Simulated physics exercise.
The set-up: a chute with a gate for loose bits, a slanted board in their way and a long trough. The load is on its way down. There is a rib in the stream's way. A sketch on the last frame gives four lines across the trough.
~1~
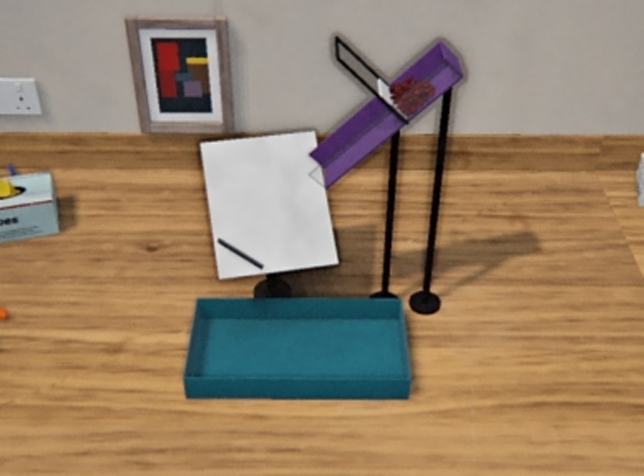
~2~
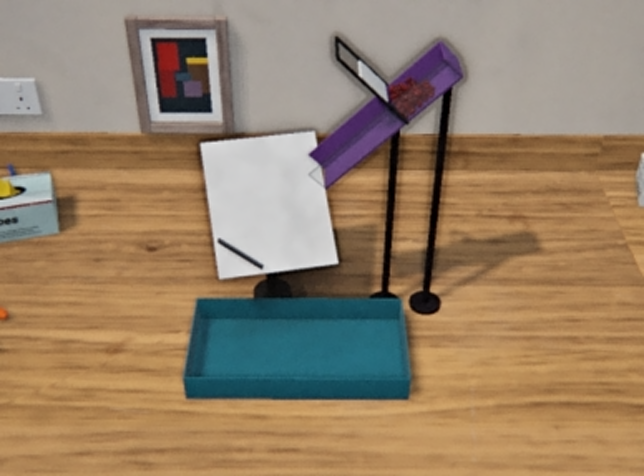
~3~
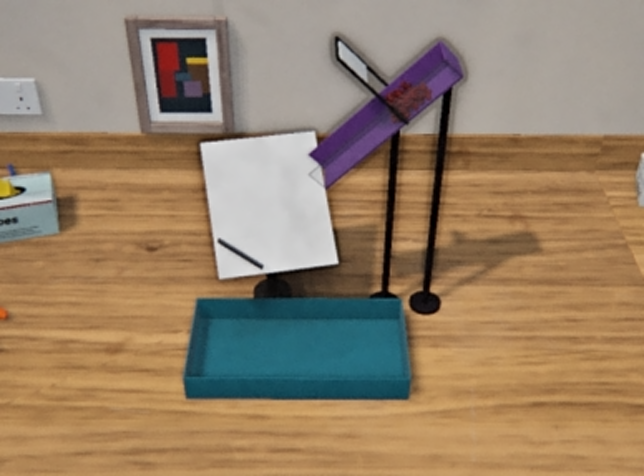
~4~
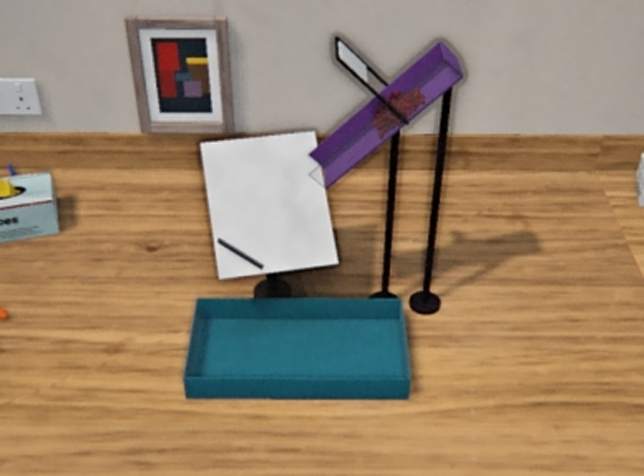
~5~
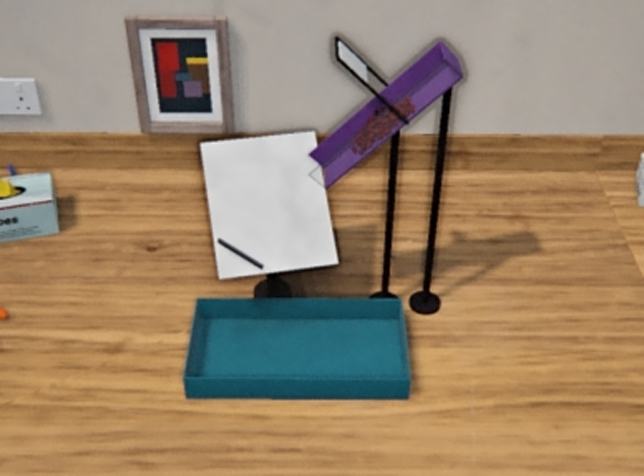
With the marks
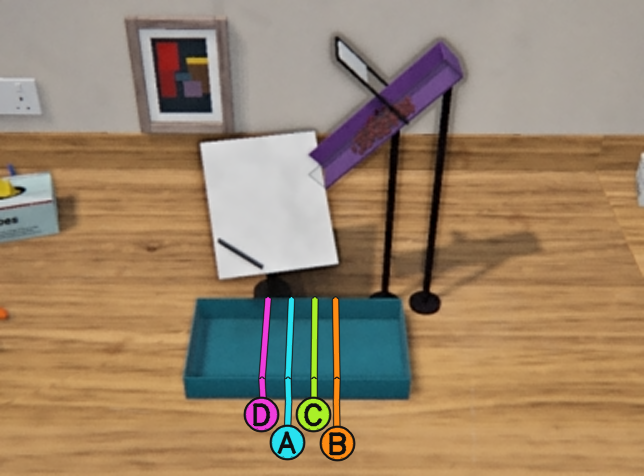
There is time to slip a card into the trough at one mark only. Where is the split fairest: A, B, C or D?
Use line A.
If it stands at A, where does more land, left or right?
More lands on the left.
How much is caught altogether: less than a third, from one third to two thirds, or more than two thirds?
About that: More than two thirds.
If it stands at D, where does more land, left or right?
More lands on the right.
On the marked copy, line A crosses the front rim at (288, 378); line B crosses the front rim at (336, 378); line C crosses the front rim at (314, 378); line D crosses the front rim at (262, 378).
If A is chosen, of what is caught, roughly two thirds on the left of the divider, roughly a third on the right.
If B is chosen, of what is caught, every piece on the left of the divider, not one piece on the right.
If C is chosen, of what is caught, almost all on the left of the divider, just a few on the right.
If D is chosen, of what is caught, about a tenth on the left of the divider, almost all on the right.
